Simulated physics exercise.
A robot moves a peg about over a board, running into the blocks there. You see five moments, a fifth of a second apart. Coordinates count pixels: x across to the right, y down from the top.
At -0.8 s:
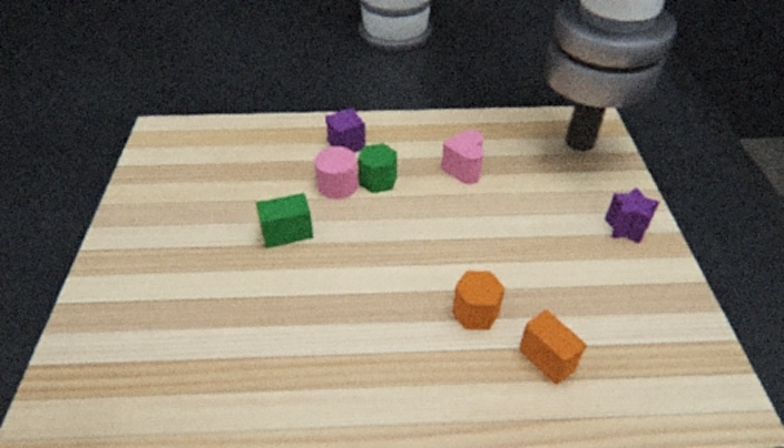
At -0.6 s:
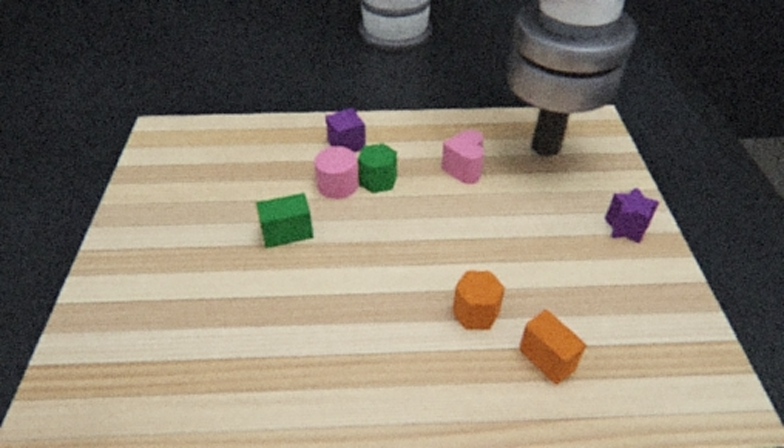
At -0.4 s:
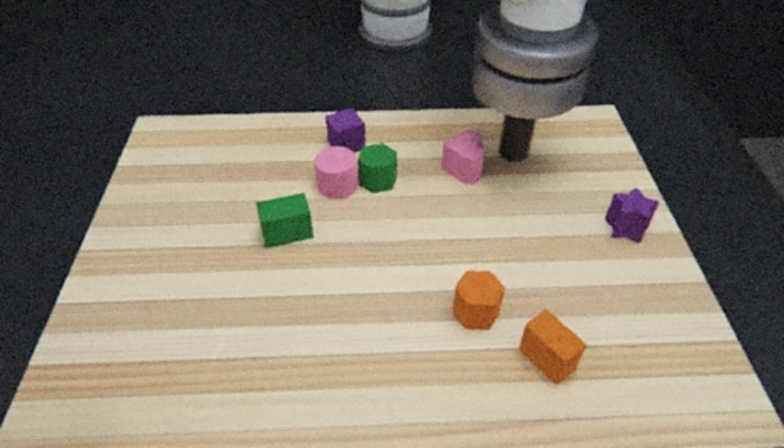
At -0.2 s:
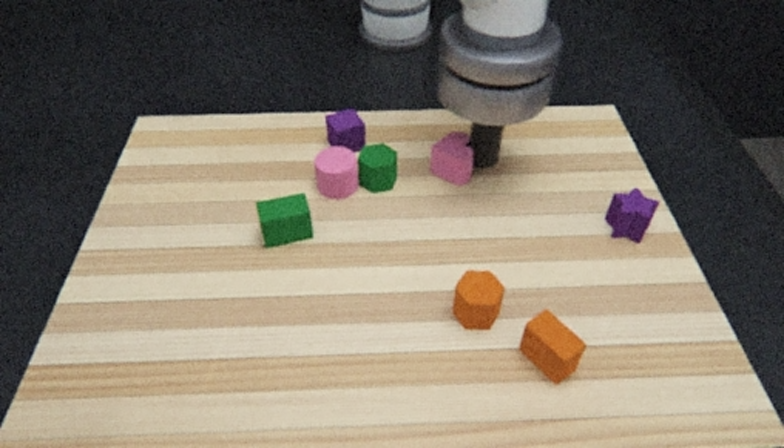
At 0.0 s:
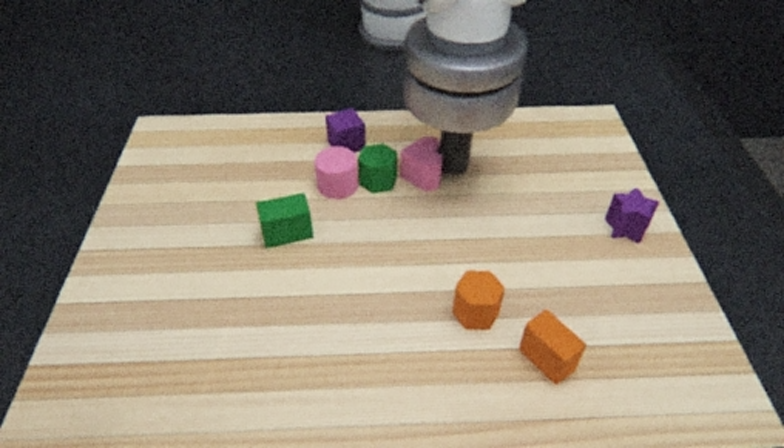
On a striped wooden board, a robot's dark peg moving left and pushing a pink heart block toward a green hexagon.
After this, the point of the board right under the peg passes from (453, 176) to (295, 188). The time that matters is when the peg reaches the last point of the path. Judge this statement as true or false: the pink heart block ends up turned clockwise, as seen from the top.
True.
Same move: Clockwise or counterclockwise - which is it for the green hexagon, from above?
From the top, the block rotates counterclockwise.
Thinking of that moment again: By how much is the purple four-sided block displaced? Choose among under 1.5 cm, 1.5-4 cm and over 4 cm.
The block shifts less than 1.5 cm.
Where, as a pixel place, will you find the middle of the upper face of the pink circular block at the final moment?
Its top middle is near (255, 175).
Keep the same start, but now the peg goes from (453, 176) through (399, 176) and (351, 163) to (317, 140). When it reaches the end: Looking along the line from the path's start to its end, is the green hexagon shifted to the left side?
Yes, it checks out.
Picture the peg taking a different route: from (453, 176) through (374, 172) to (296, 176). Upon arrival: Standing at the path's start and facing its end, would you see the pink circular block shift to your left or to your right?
To the left.
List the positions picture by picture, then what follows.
Peg's lower end at (580, 143); pink circular block at (336, 159); purple four-sided block at (345, 119); green hexagon at (378, 155); pink heart block at (467, 144), in the first picture.
Peg at (546, 148); blocks still, in the second picture.
Peg at (514, 153); blocks still, in the third picture.
Peg at (483, 159); pink heart block at (455, 145), in the fourth picture.
Peg at (454, 165); pink circular block at (336, 159); purple four-sided block at (345, 119); green hexagon at (378, 155); pink heart block at (425, 150), in the fifth picture.
What follows on the original path. One third of the way, peg at (401, 170); pink circular block at (304, 165); green hexagon at (341, 154), turned 35° anticlockwise; pink heart block at (374, 146), turned 25° clockwise.
Two thirds of the way, peg at (347, 174); pink circular block at (278, 169); purple four-sided block at (345, 116), turned 15° clockwise; green hexagon at (299, 146), turned 80° anticlockwise; pink heart block at (338, 141), turned 70° clockwise.
At the end, peg at (293, 177); pink circular block at (255, 174); purple four-sided block at (346, 115), turned 15° clockwise; green hexagon at (281, 142), turned 65° anticlockwise; pink heart block at (330, 140), turned 95° clockwise.
